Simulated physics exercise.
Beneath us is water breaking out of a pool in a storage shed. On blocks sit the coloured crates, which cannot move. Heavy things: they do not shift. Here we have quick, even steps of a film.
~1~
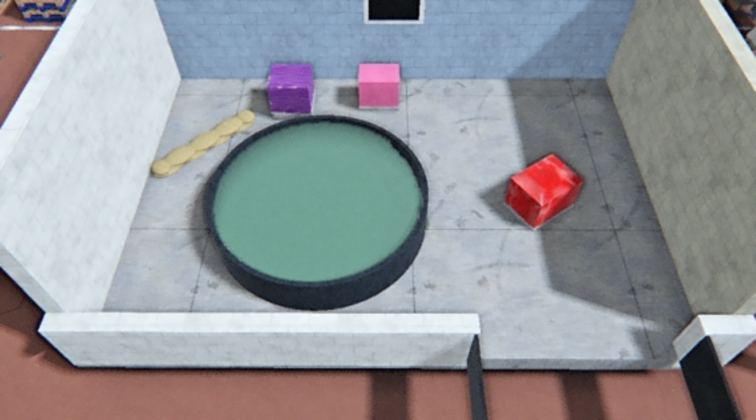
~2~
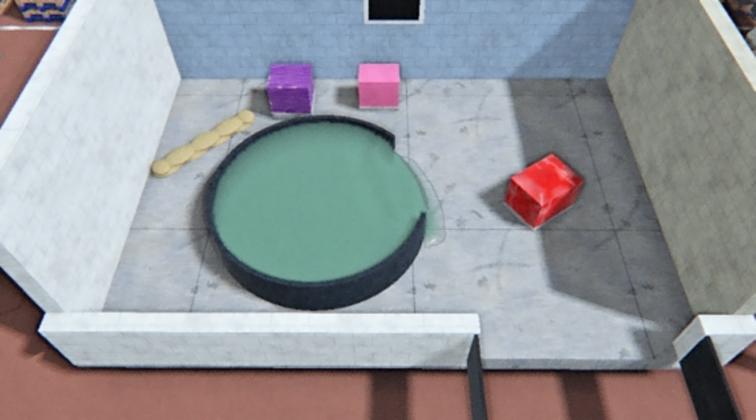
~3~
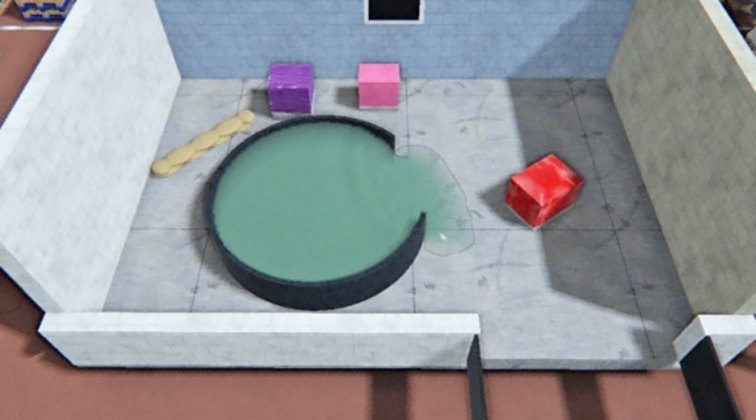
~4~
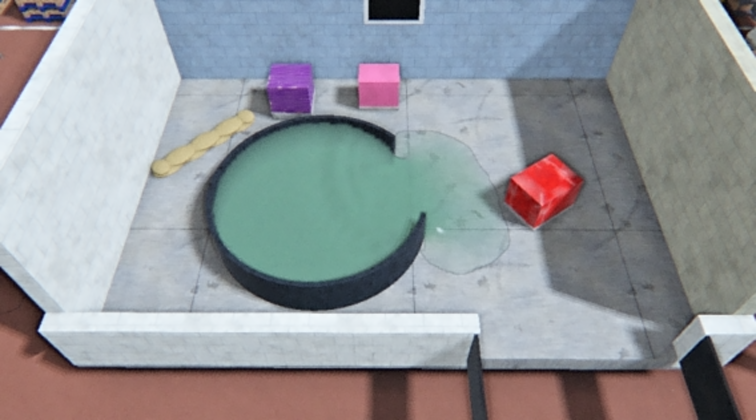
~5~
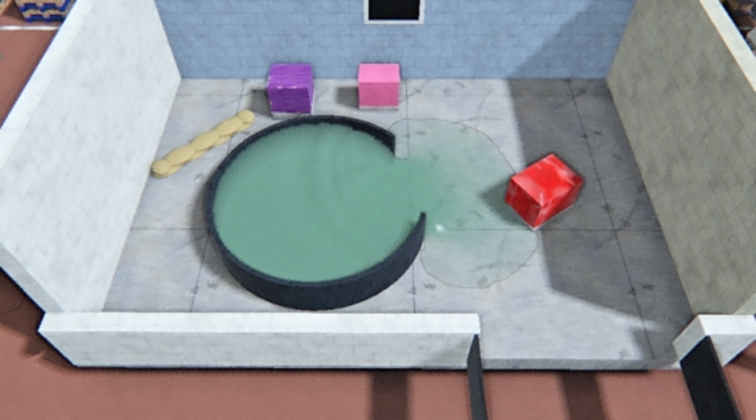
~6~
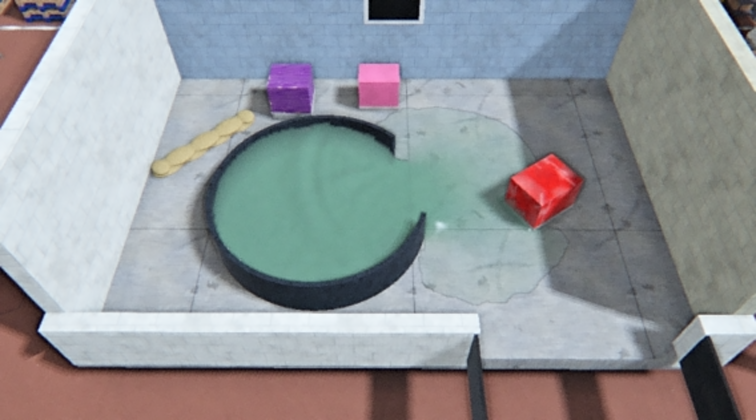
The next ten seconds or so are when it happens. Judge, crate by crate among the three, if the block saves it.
Result: The red crate meets the water, the purple crate never meets the water, the pink crate meets the water.
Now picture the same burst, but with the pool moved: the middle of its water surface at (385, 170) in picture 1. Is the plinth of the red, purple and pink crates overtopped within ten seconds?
The red crate is flooded, the purple crate stays clear and the pink crate is flooded.
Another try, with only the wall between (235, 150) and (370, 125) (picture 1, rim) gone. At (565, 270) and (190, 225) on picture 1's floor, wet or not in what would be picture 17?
Taking the two spots in turn: Parched and swamped.
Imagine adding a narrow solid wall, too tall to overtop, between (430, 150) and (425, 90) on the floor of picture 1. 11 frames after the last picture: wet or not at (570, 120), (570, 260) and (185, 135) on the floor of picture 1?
As listed: Awash, wet, dry.
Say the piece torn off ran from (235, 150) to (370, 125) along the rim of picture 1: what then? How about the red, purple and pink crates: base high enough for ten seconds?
Result: Red crate gets overtopped, purple crate gets overtopped, pink crate gets overtopped.
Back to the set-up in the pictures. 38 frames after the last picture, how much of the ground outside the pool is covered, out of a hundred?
Some 65 per cent.
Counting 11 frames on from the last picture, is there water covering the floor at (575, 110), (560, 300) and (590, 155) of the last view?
First inundated, second inundated, third inundated.
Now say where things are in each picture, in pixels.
The round tank at (319, 194) is whole and still, in the first picture.
The front is at (434, 241), out from the gap at (418, 189), in the second picture.
Water pours out at (417, 191) and has run to (463, 245), in the third picture.
The front is at (500, 245), out from the gap at (417, 192), in the fourth picture.
The front is at (532, 238), out from the gap at (417, 193), in the fifth picture.
Water pours out at (417, 192) and has run to (561, 241), in the sixth picture.
A moment on, water covers 35 % of the floor; the red crate water round its plinth, the purple crate not reached, the pink crate water round its plinth.
Next, water covers 45 % of the floor; the red crate water round its plinth, the purple crate not reached, the pink crate water round its plinth.
Then, water covers 50 % of the floor; the red crate water round its plinth, the purple crate not reached, the pink crate water round its plinth.
Later, water covers 65 % of the floor; the red crate water round its plinth, the purple crate water round its plinth, the pink crate water round its plinth.
In the end, water covers 80 % of the floor; the red crate was topped, the purple crate stayed above the water, the pink crate was topped.
